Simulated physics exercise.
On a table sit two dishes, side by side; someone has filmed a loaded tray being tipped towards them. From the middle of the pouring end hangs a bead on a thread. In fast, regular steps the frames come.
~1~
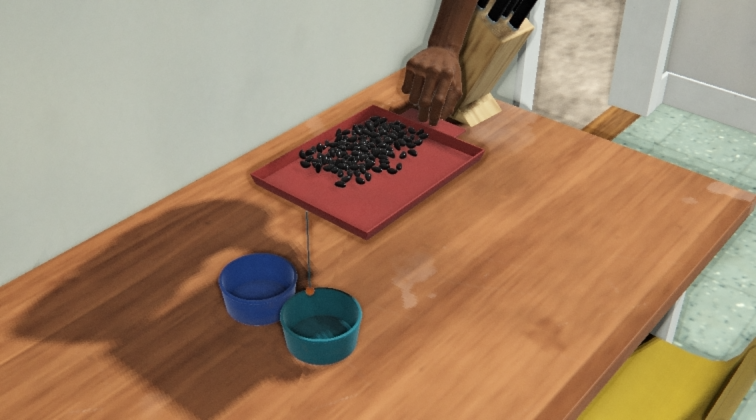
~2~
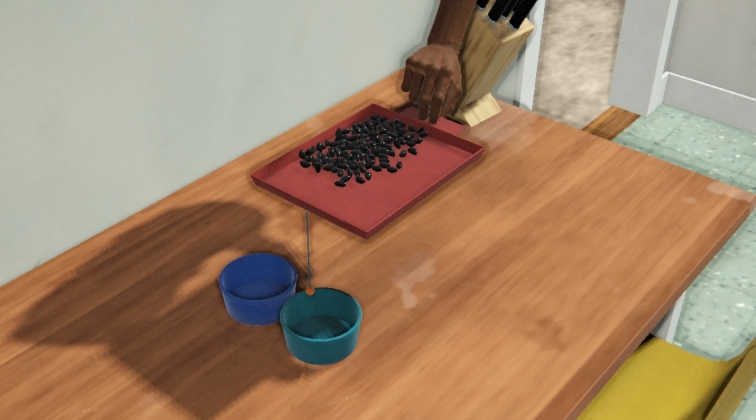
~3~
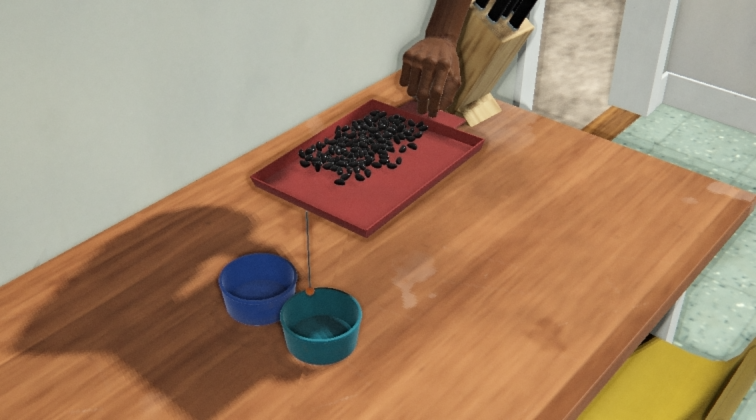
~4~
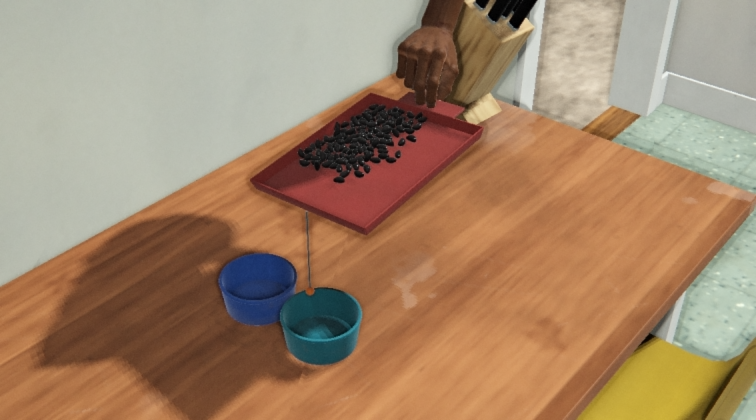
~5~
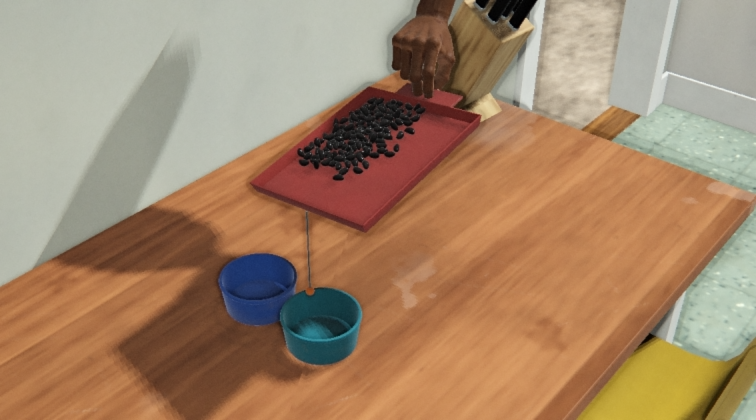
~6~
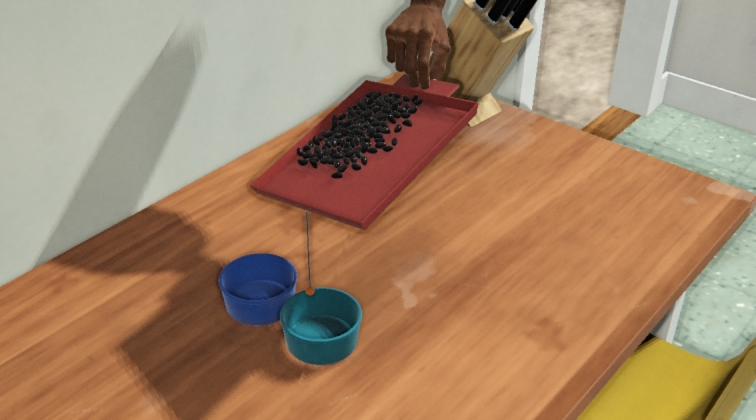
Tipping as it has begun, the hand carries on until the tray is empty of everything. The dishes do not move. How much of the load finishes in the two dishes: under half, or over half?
By the end, the dishes are holding most of the load, I'd say.
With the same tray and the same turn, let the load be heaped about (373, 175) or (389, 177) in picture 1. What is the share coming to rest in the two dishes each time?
Near 90 and 80 percent respectively.
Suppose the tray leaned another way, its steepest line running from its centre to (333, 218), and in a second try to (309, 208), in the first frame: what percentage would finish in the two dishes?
Well, 40 percent for one and then 30 percent for the other.
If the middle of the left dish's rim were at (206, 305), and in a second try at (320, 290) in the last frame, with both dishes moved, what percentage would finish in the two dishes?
Close to 0 in a hundred, then close to 0 in a hundred.
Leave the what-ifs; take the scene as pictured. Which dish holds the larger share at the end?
Once things settle, the left of the two ends up fuller.
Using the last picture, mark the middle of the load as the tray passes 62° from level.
Check around (290, 163) in the last picture.
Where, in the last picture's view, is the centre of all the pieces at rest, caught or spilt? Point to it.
Around (260, 292).
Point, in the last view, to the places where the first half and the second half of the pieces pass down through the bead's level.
The opening half passes (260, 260), the closing half (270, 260).
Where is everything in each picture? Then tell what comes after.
The first picture shows corners of the pouring end at (255, 174) and (367, 229), level; middle of the load at (363, 146), black beans; left dish at (232, 306); right dish at (295, 345); bead on its thread at (310, 291).
The second picture shows corners of the pouring end at (255, 174) and (367, 229), level; middle of the load at (363, 145).
The third picture shows corners of the pouring end at (254, 176) and (366, 227), tipped barely, lowest at the left corner; middle of the load at (362, 142).
The fourth picture shows corners of the pouring end at (254, 179) and (365, 225), tipped a little, lowest at the left corner; middle of the load at (361, 137).
The fifth picture shows corners of the pouring end at (254, 182) and (363, 222), tipped a little, lowest at the left corner; middle of the load at (359, 132).
The sixth picture shows corners of the pouring end at (254, 184) and (361, 220), tipped clearly, lowest at the left corner; middle of the load at (357, 128); left dish at (232, 306); right dish at (295, 345).
Soon, tray tipped steeply; nearly all on the tray; a stray few in the left dish; a small part in the air.
A while on, tray tipped past a quarter turn; most on the tray; about a quarter in the left dish; a stray few outside both; a stray few in the air.
Towards the end, tray tipped past a quarter turn; a stray few in the right dish; most in the left dish; a small part outside both.
Finally, tray tipped past a quarter turn; a stray few in the right dish; most in the left dish; a small part outside both.
